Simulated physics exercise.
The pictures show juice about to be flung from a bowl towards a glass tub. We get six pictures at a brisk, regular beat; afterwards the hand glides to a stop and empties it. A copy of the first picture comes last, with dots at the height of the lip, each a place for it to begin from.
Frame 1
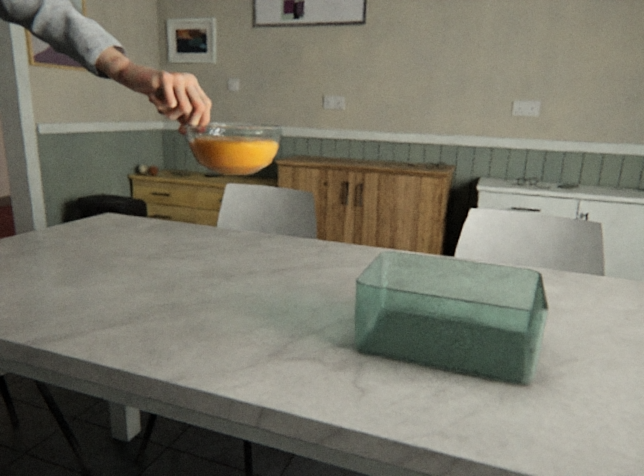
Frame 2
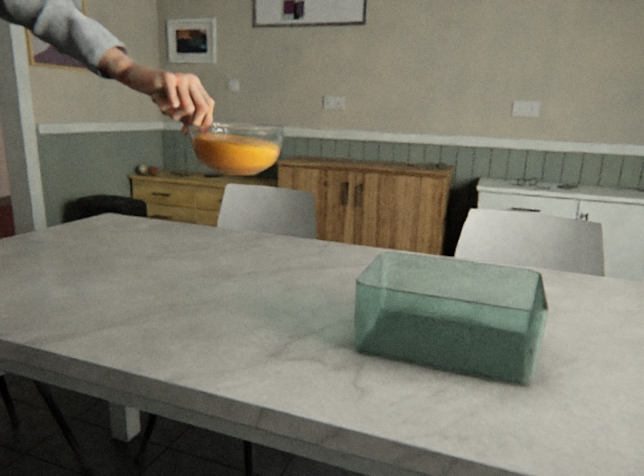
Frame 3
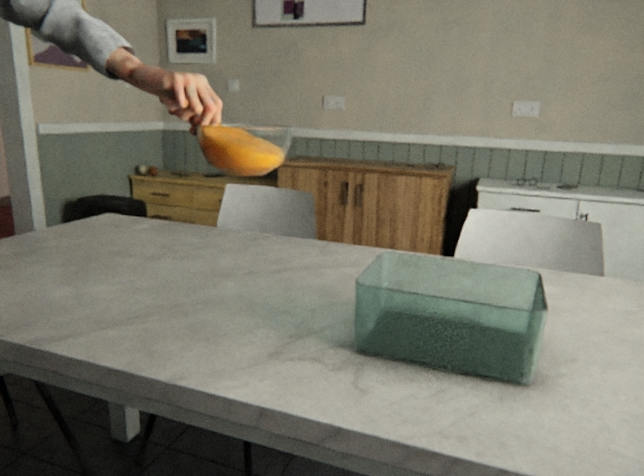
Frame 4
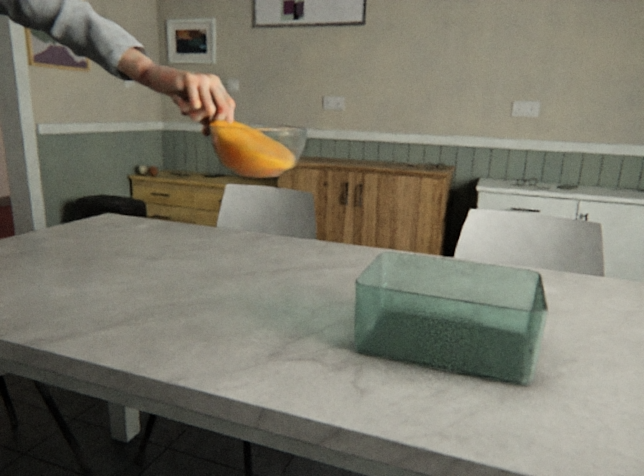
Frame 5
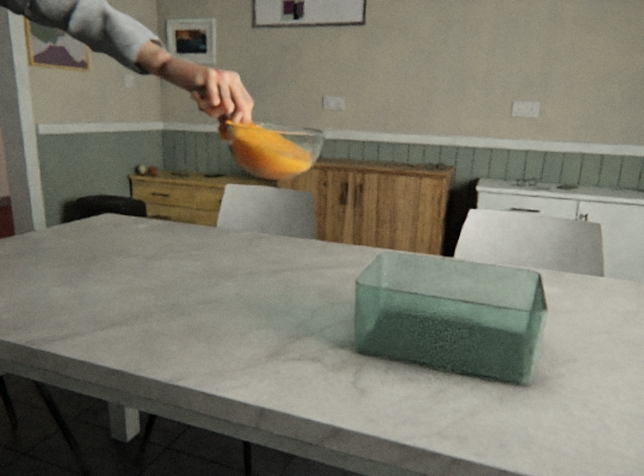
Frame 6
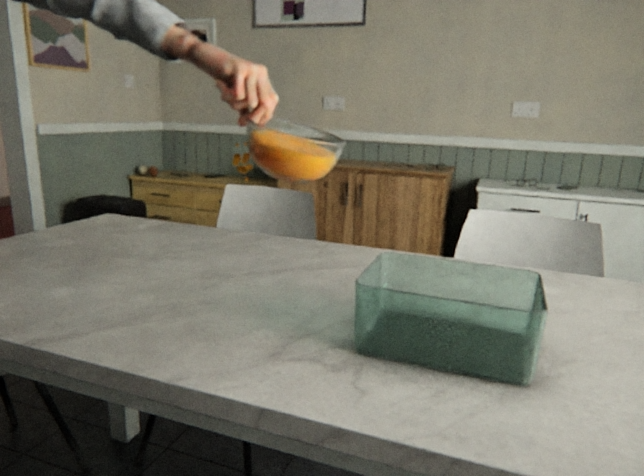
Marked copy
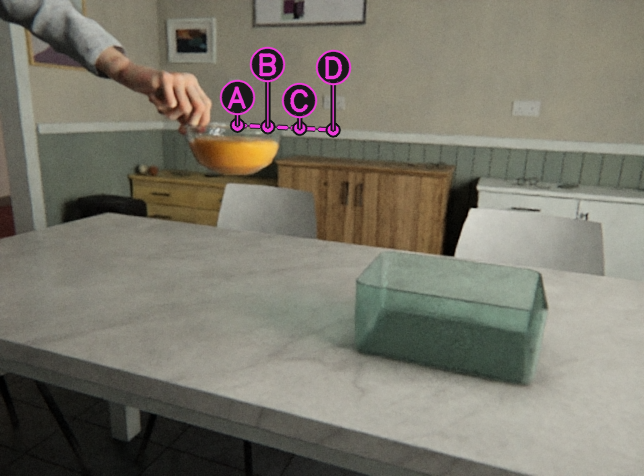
At the start, a hand holds a clear bowl of orange juice level above a pale table, up and left of a greenish glass tub. The arm then moves the bowl rightward as the juice sloshes up toward the hand, and finally the bowl tilts slightly and dips a little lower.
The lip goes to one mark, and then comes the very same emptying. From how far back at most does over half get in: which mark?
A is the one.
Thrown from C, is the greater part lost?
No, not at all.
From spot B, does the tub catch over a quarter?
Yes, it does.
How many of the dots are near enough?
All of them.
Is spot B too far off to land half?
No.
In magenta, A at (237, 125); B at (267, 126); C at (299, 128); D at (333, 129).
With A, about 63 % lands in the tub, 29 % falls short and 8 % goes beside or beyond.
With B, about 76 % lands in the tub, 13 % falls short and 11 % goes beside or beyond.
With C, about 87 % lands in the tub, 8 % falls short and 5 % goes beside or beyond.
With D, about 77 % lands in the tub, 4 % falls short and 19 % goes beside or beyond.
